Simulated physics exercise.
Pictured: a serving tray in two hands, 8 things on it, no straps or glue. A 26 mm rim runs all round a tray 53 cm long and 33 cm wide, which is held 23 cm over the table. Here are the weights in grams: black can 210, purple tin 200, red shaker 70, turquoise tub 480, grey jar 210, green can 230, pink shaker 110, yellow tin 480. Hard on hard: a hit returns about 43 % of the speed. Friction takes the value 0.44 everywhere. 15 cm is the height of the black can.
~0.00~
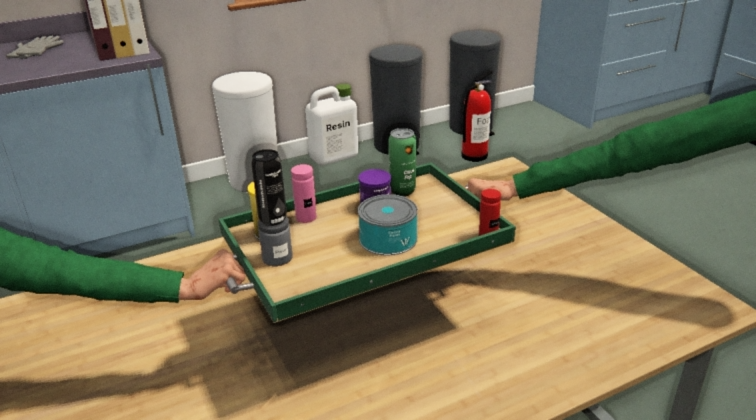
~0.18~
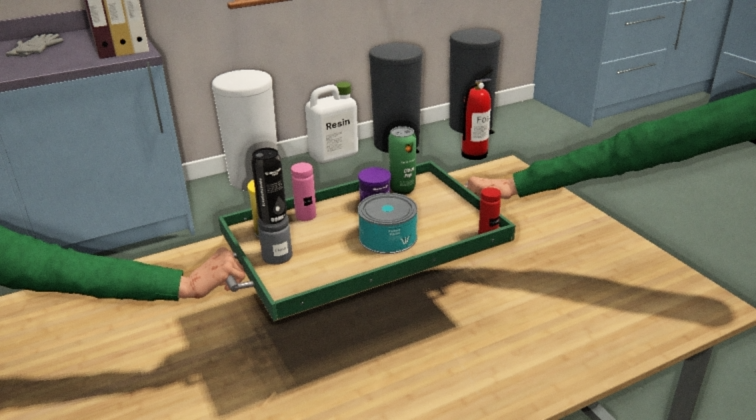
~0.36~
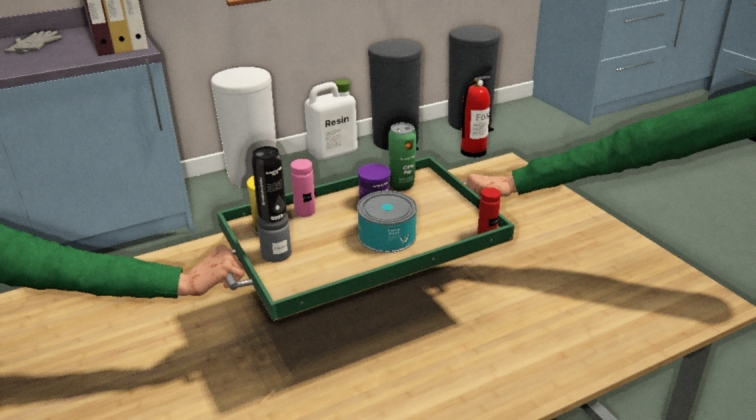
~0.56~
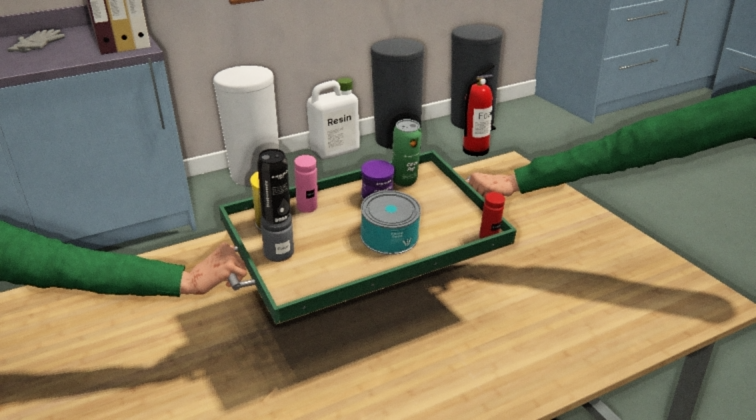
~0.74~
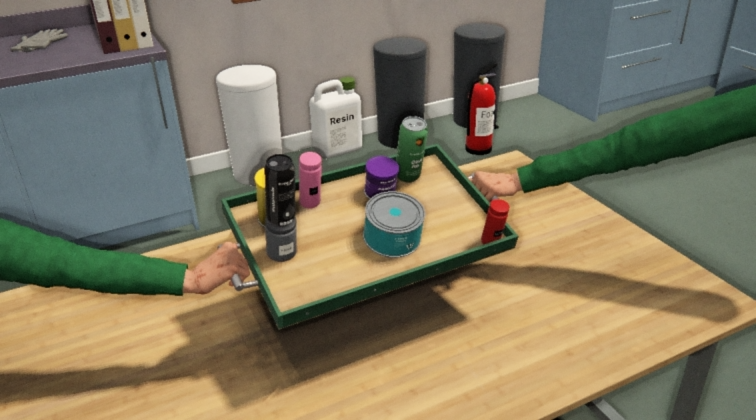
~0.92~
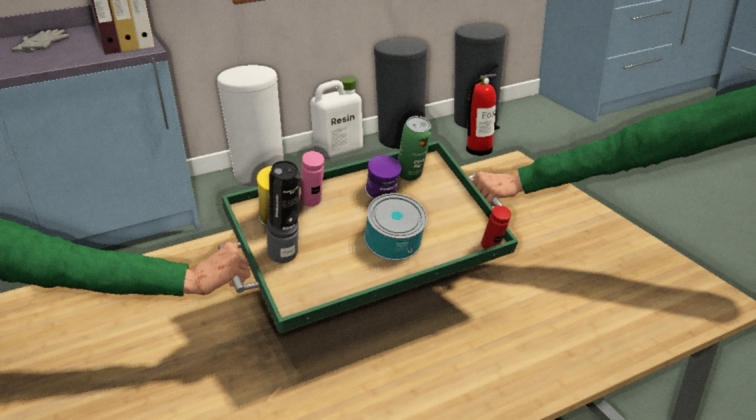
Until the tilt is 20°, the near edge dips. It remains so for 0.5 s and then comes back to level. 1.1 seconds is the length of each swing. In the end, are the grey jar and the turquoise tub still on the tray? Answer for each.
Grey jar: Yes, turquoise tub: Yes.
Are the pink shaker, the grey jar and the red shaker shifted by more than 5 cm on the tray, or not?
Note: Pink shaker departs its position. Grey jar departs its position. Red shaker is left in place.
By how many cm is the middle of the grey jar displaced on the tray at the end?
Displacement: Approx. 12 cm.
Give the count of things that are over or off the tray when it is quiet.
That makes 3.
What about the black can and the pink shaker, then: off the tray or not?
Final state - black can: Beyond the limits; pink shaker: Inside the limits.
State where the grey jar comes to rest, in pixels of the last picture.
It comes to rest near (301, 271).
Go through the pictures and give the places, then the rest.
Tray level; grey jar (275, 240); turquoise tub (388, 224), in the first picture.
Tray level; red shaker (489, 213); green can (402, 162), in the second picture.
Tray tilted 2°, near edge down; pink shaker (303, 188), in the third picture.
Tray tilted 7°, near edge down; black can (274, 188); purple tin (377, 183), in the fourth picture.
Tray tilted 13°, near edge down; red shaker (495, 224); green can (411, 151), in the fifth picture.
Tray tilted 17°, near edge down; grey jar (283, 237); turquoise tub (395, 227), in the sixth picture.
After 1.32 s, tray tilted 20°, near edge down; grey jar tipped 50° from how it sat near (292, 254); black can tipped 49° from how it sat; pink shaker tipped 3° from how it sat.
After 1.62 s, tray tilted 20°, near edge down; black can now off the tray; grey jar on its side near (305, 289); pink shaker tipped 63° from how it sat.
After 2.22 s, tray tilted 11°, near edge down; grey jar on its side near (303, 282); pink shaker on its side.
At rest (3.3 s), off the tray, black can; tipped over on the tray, grey jar and pink shaker; the other 5 in place, give or take 5 cm. Seen from the same camera at the end, grey jar near (301, 271), turquoise tub near (394, 219).
